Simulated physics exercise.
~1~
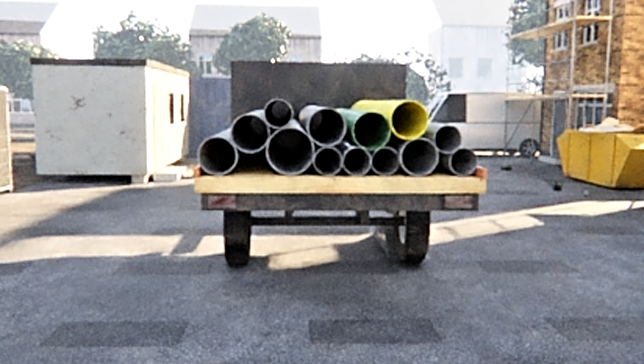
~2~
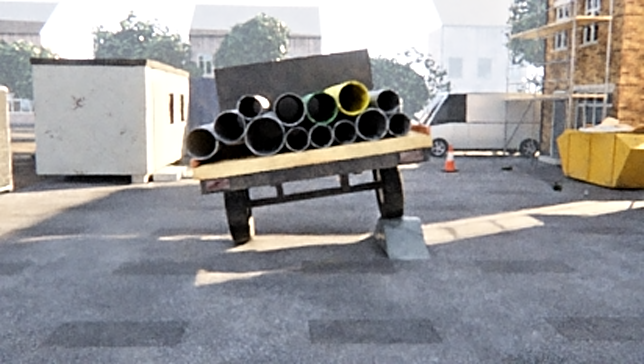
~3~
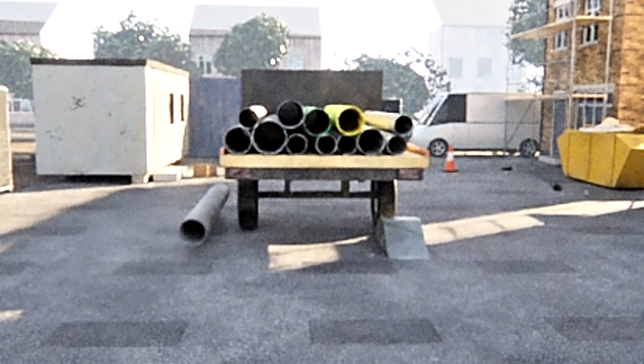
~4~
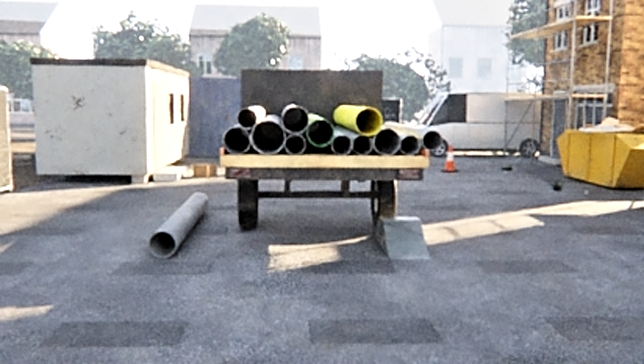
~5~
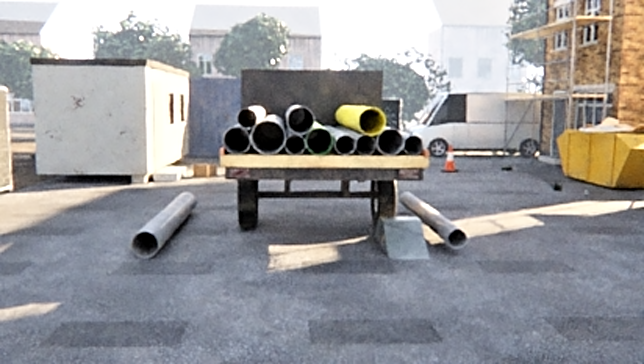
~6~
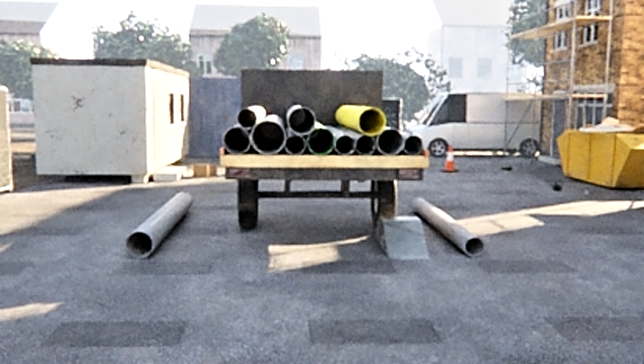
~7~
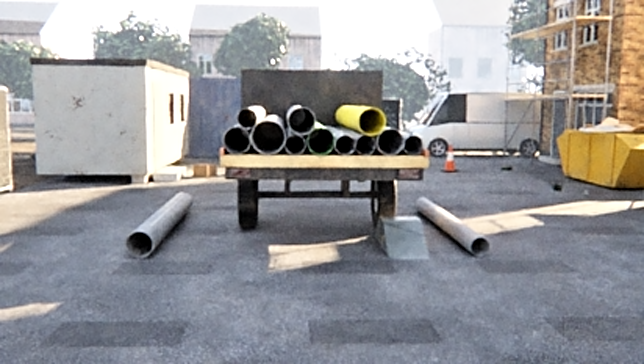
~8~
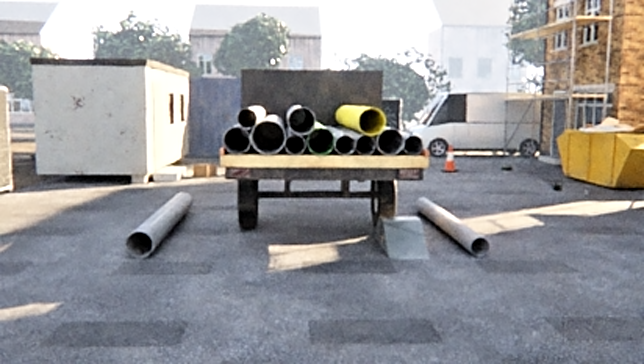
The clip shows a flat trailer stacked with pipes tilting left as one wheel rides over a concrete hump, then levelling. One grey pipe drops off the left side, another off the right, and both come to rest on the ground while the yellow and green pipes stay aboard.
